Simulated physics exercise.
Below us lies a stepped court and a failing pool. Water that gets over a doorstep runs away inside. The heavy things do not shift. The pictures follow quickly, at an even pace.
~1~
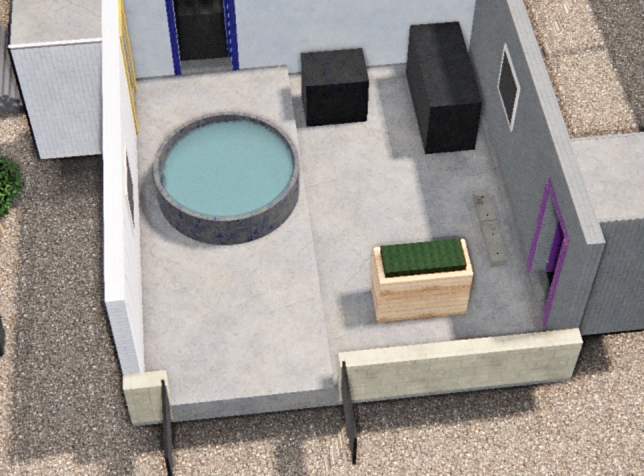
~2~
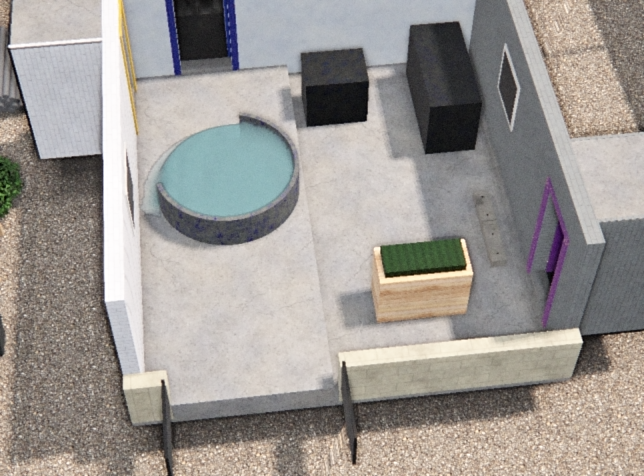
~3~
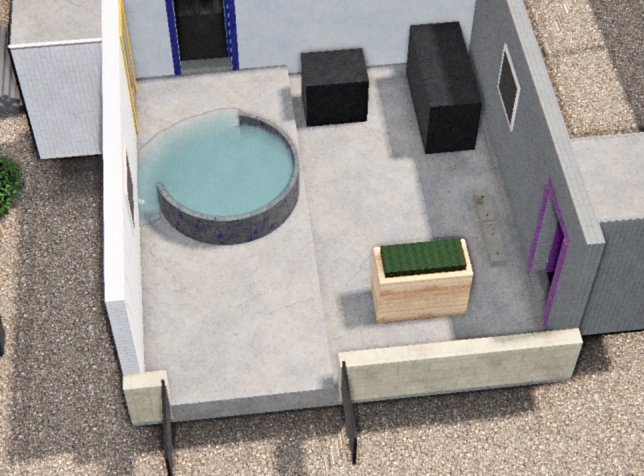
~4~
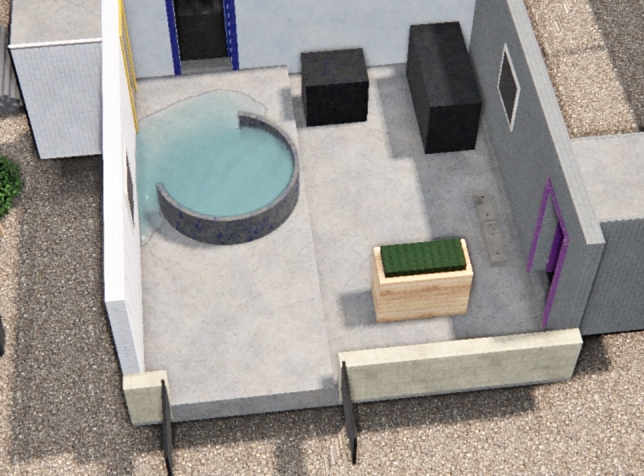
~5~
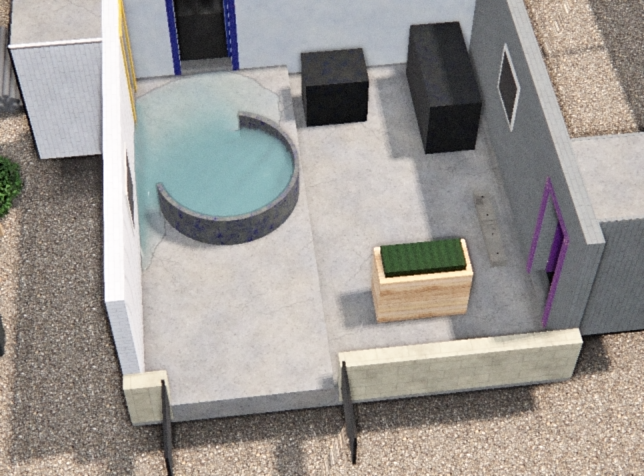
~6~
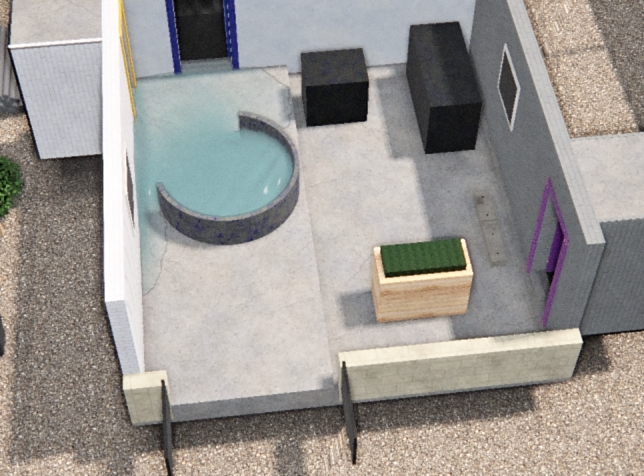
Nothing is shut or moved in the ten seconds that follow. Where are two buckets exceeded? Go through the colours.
The blue door takes more than that; the yellow door takes more than that; the purple door stays under that.
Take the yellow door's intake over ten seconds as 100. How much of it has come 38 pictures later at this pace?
Roughly 100 per cent.
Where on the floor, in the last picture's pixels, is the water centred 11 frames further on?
I would point to (197, 154).
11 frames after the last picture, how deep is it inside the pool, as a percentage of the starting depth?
About 32 per cent.
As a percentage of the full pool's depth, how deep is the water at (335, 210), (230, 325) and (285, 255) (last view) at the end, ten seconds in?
In turn 8, 4 and 0 in a hundred.
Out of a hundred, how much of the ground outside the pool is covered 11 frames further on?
I make it 30 per cent.
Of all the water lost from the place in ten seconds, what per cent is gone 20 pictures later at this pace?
Close to 70 %.
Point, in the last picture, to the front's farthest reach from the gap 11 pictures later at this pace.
At about (147, 393).
A moment on, water covers 25 % of the floor; the blue door over two buckets in, the yellow door under two buckets in, the purple door not reached.
Next, water covers 30 % of the floor; the blue door far over two buckets in, the yellow door over two buckets in, the purple door not reached.
Then, water covers 45 % of the floor; the blue door far over two buckets in, the yellow door far over two buckets in, the purple door not reached.
Later, water covers 70 % of the floor; the blue door far over two buckets in, the yellow door far over two buckets in, the purple door wet at the sill, nothing in.
In the end, water covers 85 % of the floor; the blue door far over two buckets in, the yellow door far over two buckets in, the purple door wet at the sill, nothing in.
